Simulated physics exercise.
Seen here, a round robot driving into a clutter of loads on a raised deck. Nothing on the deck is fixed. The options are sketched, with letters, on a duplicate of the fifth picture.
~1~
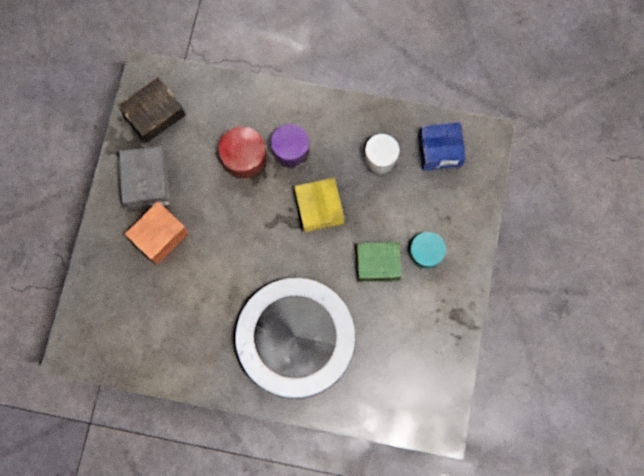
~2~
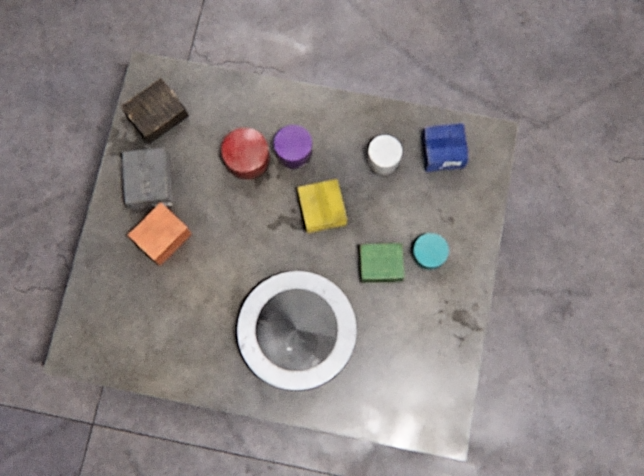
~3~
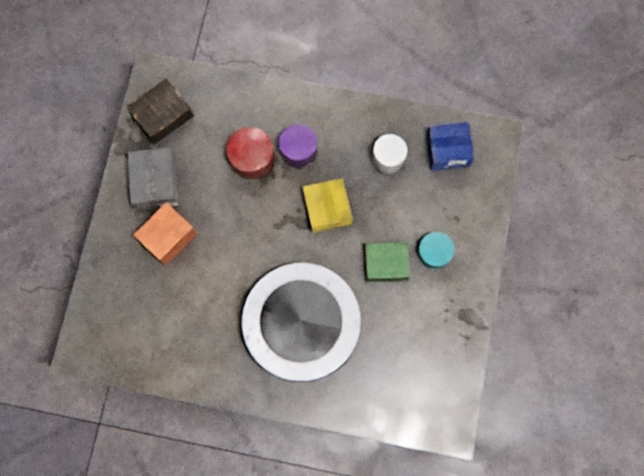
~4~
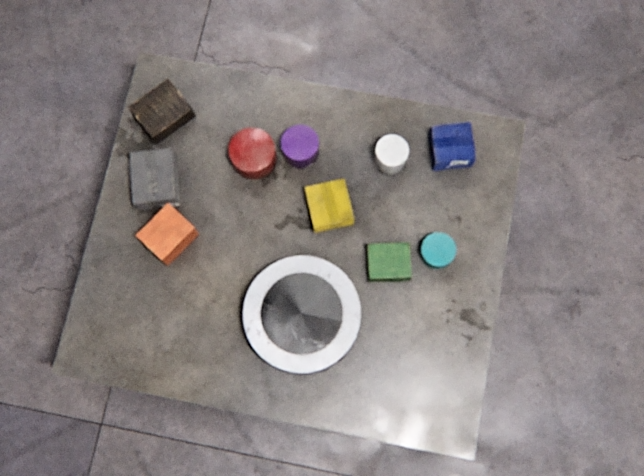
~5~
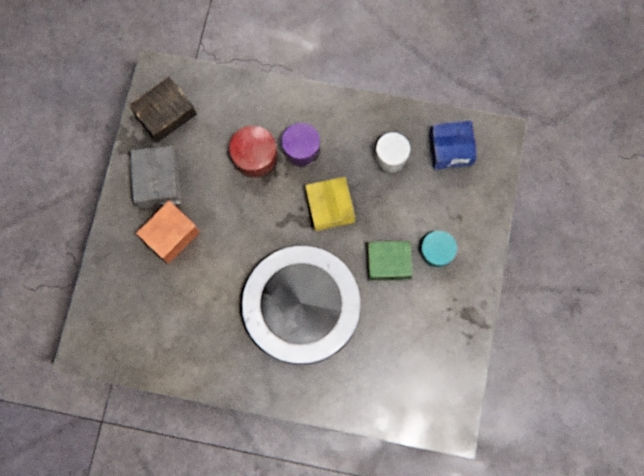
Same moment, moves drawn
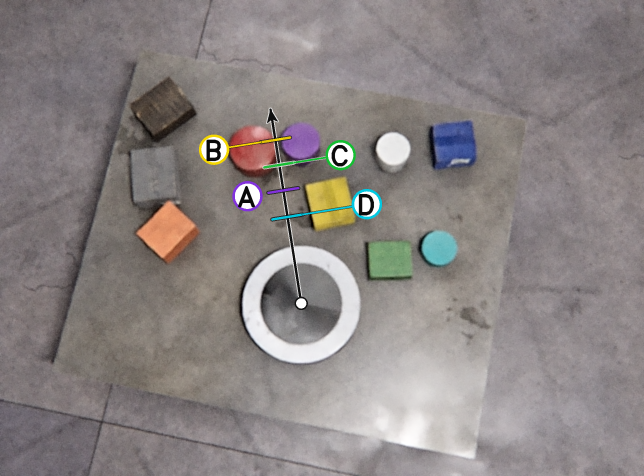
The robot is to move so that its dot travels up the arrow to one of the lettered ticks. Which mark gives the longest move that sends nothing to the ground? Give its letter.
All is well up to B.
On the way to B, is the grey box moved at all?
No.
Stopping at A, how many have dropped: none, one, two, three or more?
By then, none.
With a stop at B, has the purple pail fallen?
By then, no.
On the marked copy, A at (283, 191); B at (276, 140); C at (279, 165); D at (287, 217); the arrow from (301, 303) to (270, 110); the white dot at (301, 303).
With B. Early on, robot (293, 245); yellow box (338, 185); black crate (164, 110).
Further on, robot (283, 187); purple pail (304, 119); red canister (242, 124).
At the end, robot (277, 145); purple pail (312, 85); red canister (225, 93); nothing has fallen.
As for the rest, A is safe but short; C is safe but short; D is safe but short.
